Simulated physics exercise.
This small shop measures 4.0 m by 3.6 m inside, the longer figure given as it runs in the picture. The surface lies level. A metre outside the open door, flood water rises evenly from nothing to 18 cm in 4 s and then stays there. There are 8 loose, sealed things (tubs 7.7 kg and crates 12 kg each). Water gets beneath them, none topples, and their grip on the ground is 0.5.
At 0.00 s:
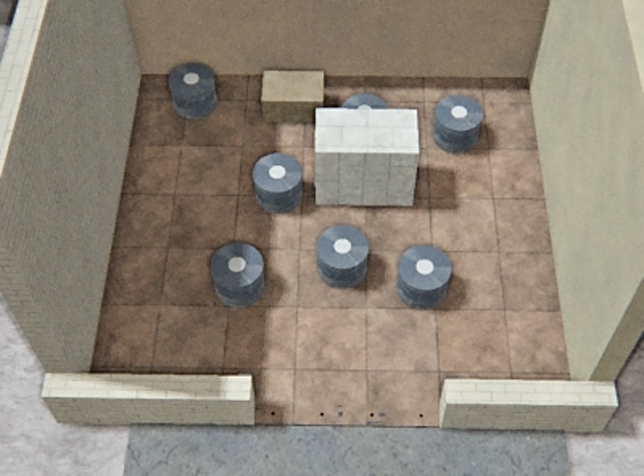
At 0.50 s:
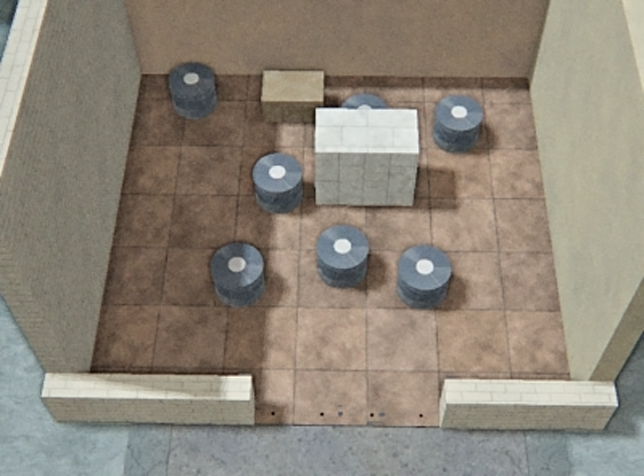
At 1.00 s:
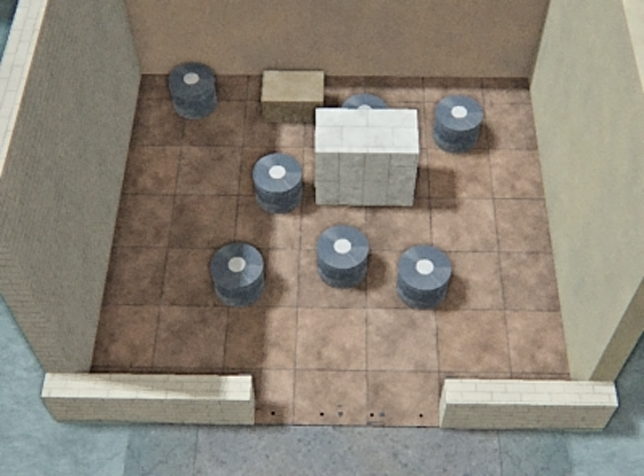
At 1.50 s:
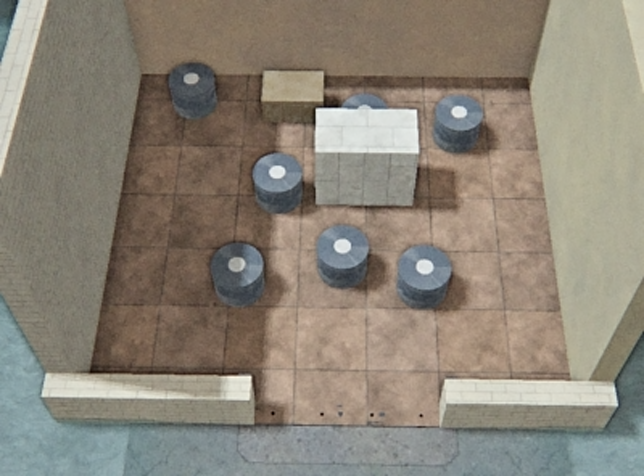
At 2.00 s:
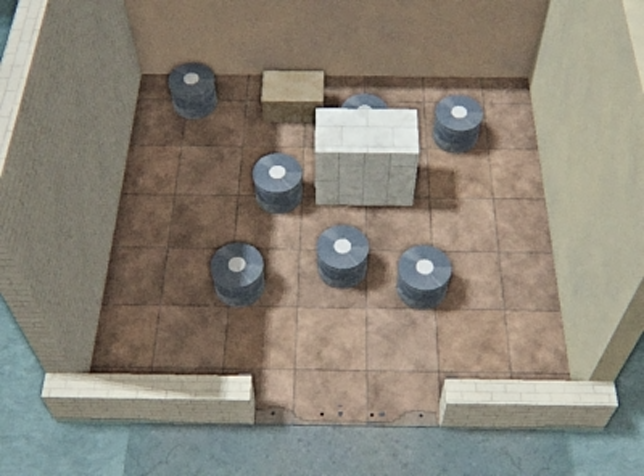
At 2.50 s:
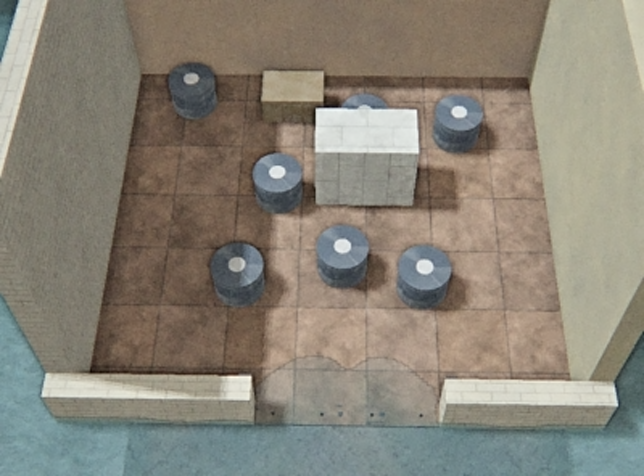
In a small shop with an open doorway, grey tubs and blocky crates stood still on the brown tiled floor while a shallow sheet of water crept up outside and just over the threshold.
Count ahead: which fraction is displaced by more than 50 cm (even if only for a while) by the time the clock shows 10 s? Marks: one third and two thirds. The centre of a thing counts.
That comes to at least two thirds.
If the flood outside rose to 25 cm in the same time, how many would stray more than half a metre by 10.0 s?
In that case 7 of them.
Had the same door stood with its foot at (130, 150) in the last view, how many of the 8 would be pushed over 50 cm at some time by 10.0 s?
In that case 6 of them.
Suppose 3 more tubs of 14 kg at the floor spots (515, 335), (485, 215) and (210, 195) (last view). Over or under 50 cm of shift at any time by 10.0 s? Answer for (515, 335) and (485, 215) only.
In turn: Short of it, past it.
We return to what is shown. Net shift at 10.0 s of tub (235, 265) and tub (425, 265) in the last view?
In that order: 100 cm, 250 cm.
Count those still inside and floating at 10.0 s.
At that moment 7.
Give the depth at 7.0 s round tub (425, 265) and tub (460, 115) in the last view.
About 10 and 2 cm.
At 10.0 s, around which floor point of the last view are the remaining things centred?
At about (299, 142).
After 3.5 s 0 of 8 are over 50 cm from their spots; 0 afloat.
After 4.5 s 0 of 8 are over 50 cm from their spots; 0 afloat.
After 7.0 s 4 of 8 are over 50 cm from their spots; 3 afloat.
After 10.0 s 6 of 8 are over 50 cm from their spots, and 6 have been at some point; 7 afloat.
